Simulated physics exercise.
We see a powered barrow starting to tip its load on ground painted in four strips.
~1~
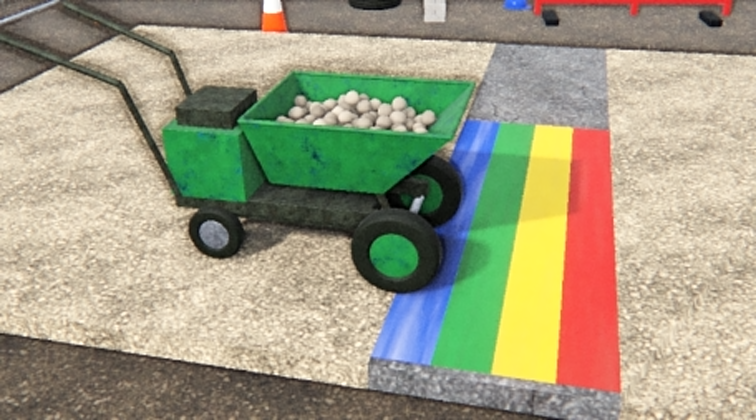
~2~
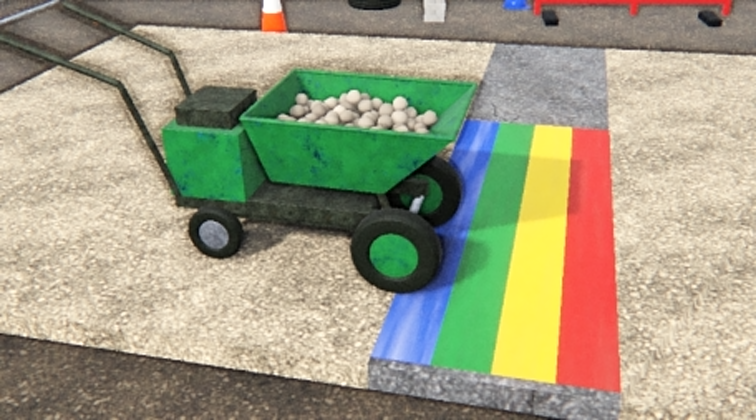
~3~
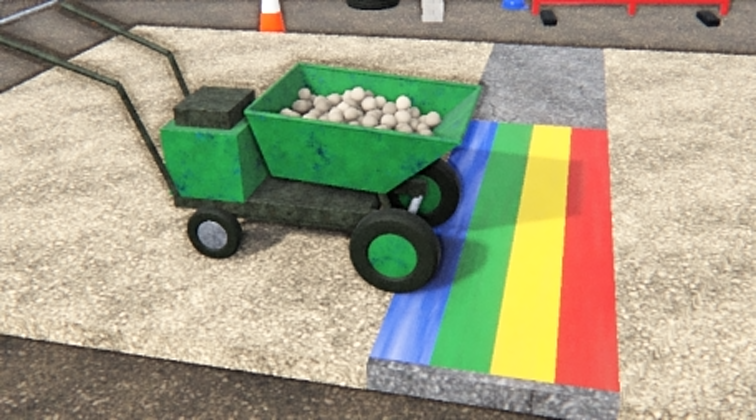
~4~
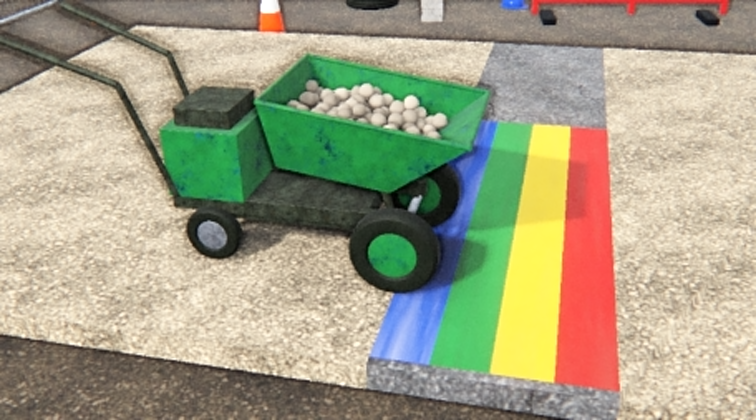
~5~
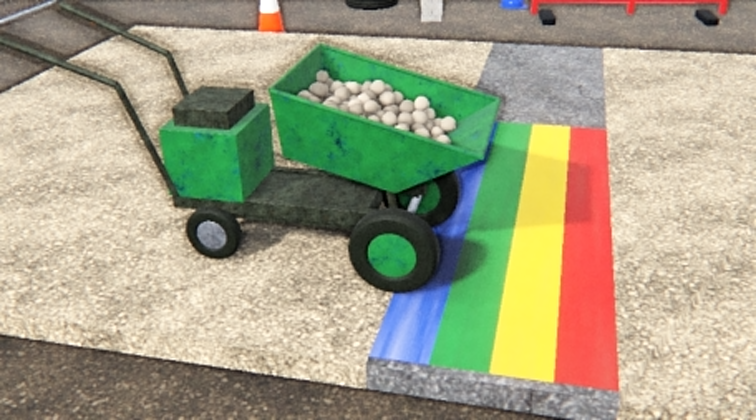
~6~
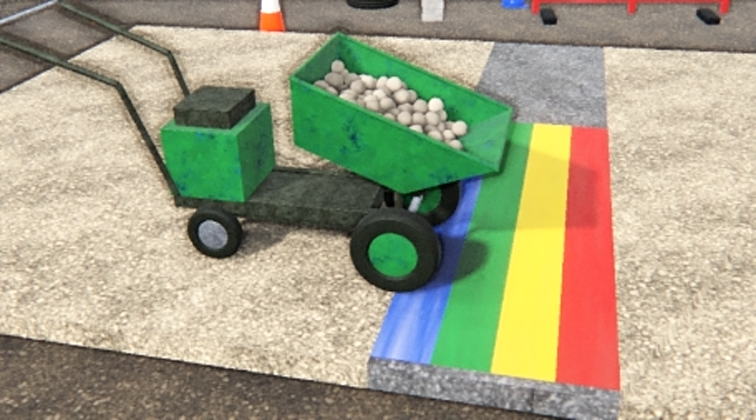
A green powered barrow tilts its skip of pale pebbles gradually toward the painted strips on the right.
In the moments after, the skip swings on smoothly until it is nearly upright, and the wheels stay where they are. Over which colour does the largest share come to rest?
The largest share rests over red.
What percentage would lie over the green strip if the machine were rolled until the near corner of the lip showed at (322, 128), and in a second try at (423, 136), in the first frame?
About 30 per cent first, about 0 per cent second.
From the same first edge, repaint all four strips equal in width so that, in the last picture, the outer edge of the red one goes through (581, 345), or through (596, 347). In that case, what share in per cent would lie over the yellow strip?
I get 0 % for the first one and 0 % for the second.
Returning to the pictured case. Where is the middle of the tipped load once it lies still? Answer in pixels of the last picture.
Last view, centre at rest - approx. (607, 268).
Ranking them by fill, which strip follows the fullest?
The yellow one is second.
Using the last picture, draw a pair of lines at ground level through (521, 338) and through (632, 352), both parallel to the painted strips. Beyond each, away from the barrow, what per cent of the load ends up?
Estimate, first then second: 90 %, 30 %.
Just after the last frame, skip tipped steeply; every one in the skip.
A moment on, skip tipped right over; roughly two thirds in the skip; about a tenth over the yellow strip; roughly a quarter over the red strip; just a few off the paint.
Further on, skip tipped right over; about a tenth in the skip; about a tenth over the yellow strip; roughly a third over the red strip; roughly a third off the paint.
When it is over, skip tipped right over; about a tenth in the skip; not one over the blue strip; not one over the green strip; about a tenth over the yellow strip; roughly a third over the red strip; roughly a third off the paint.
